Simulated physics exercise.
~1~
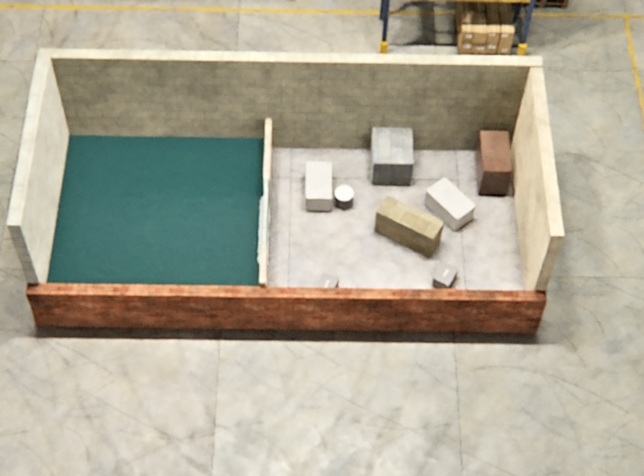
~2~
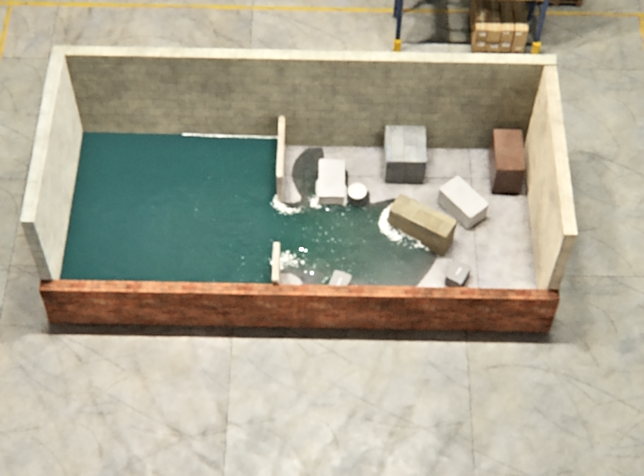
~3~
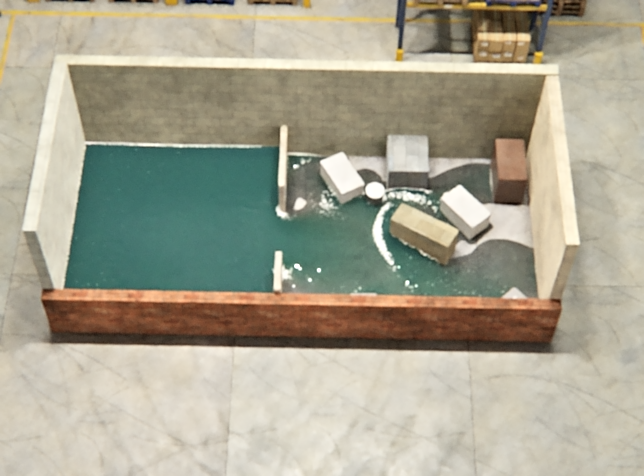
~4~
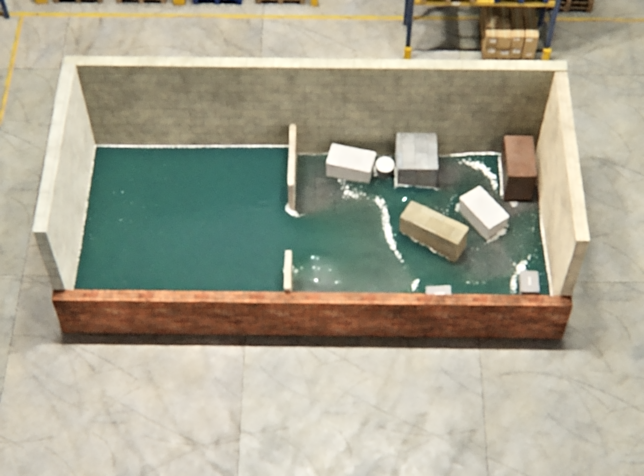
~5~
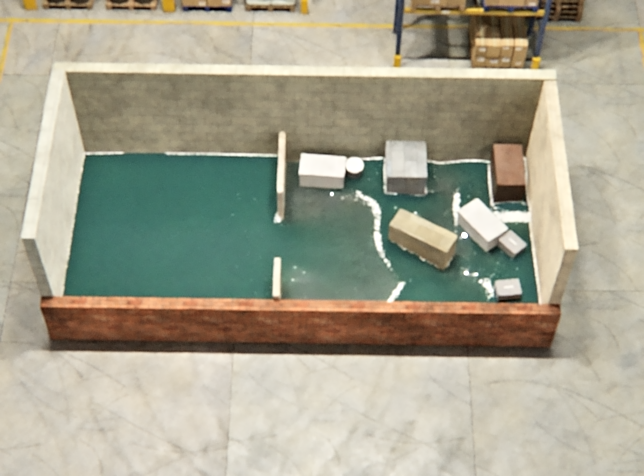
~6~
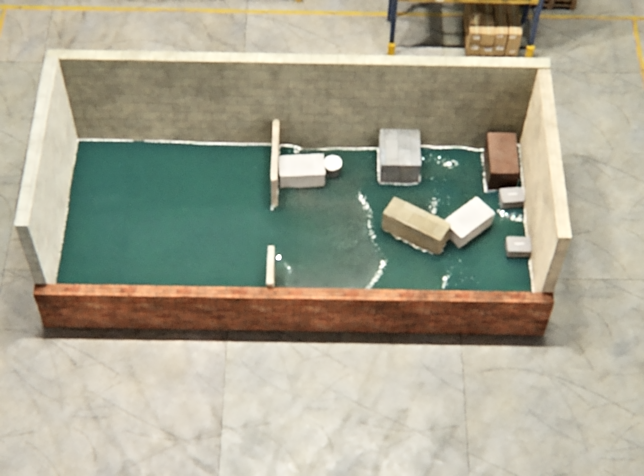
A walled box held green water on its left side until the dividing wall opened and water rushed across the dry right side, pushing several pale blocks and a small round pail about, until the whole floor was flooded and they had drifted to new spots.
